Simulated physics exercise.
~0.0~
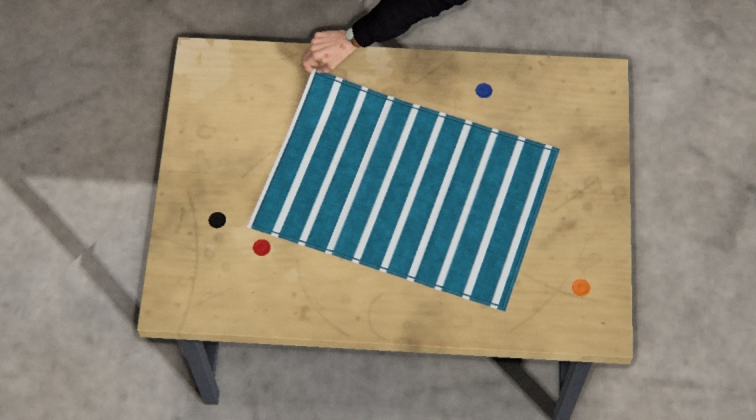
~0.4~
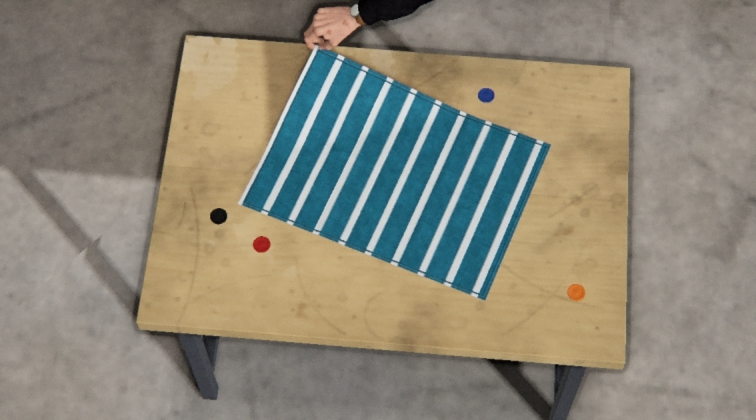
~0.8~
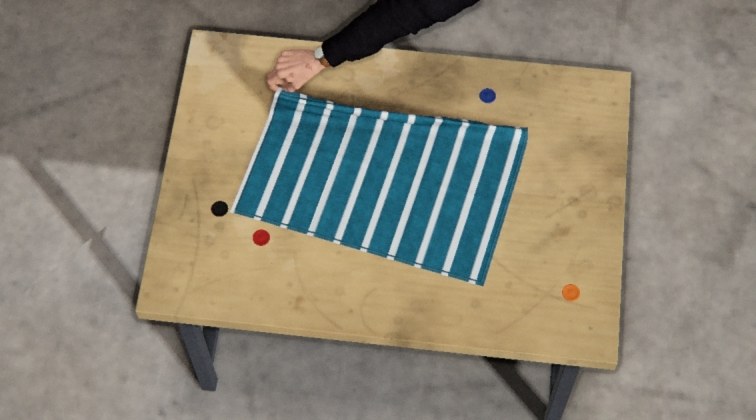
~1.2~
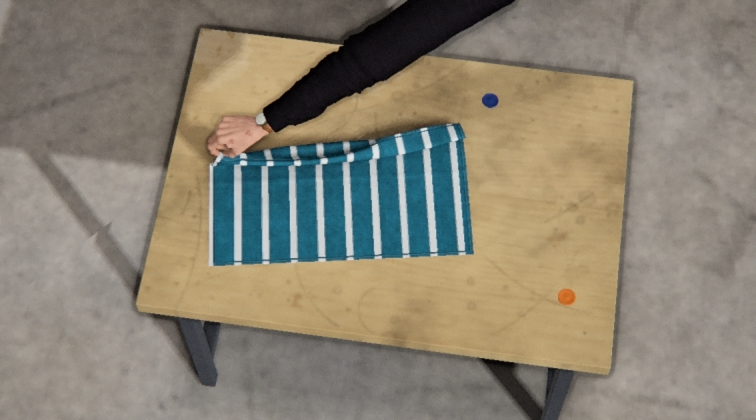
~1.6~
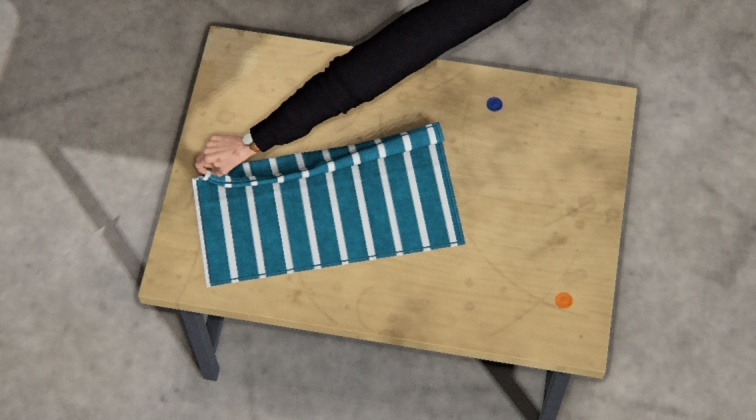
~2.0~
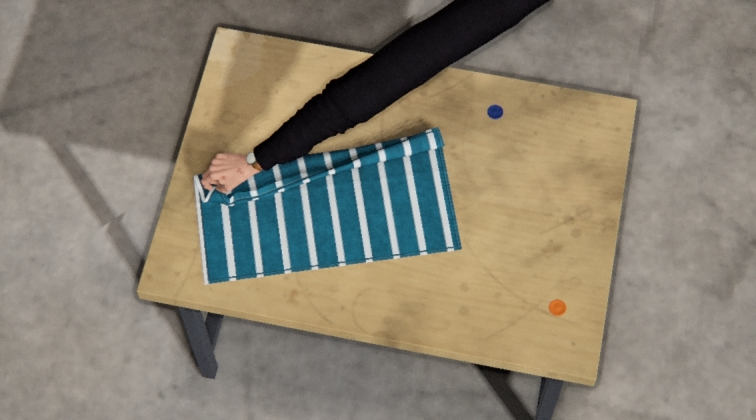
A hand gripped the top left corner of a teal and white striped cloth on a wooden table and drew it left and downward, folding its upper edge over until it covered the red and black discs, leaving the blue and orange ones showing.
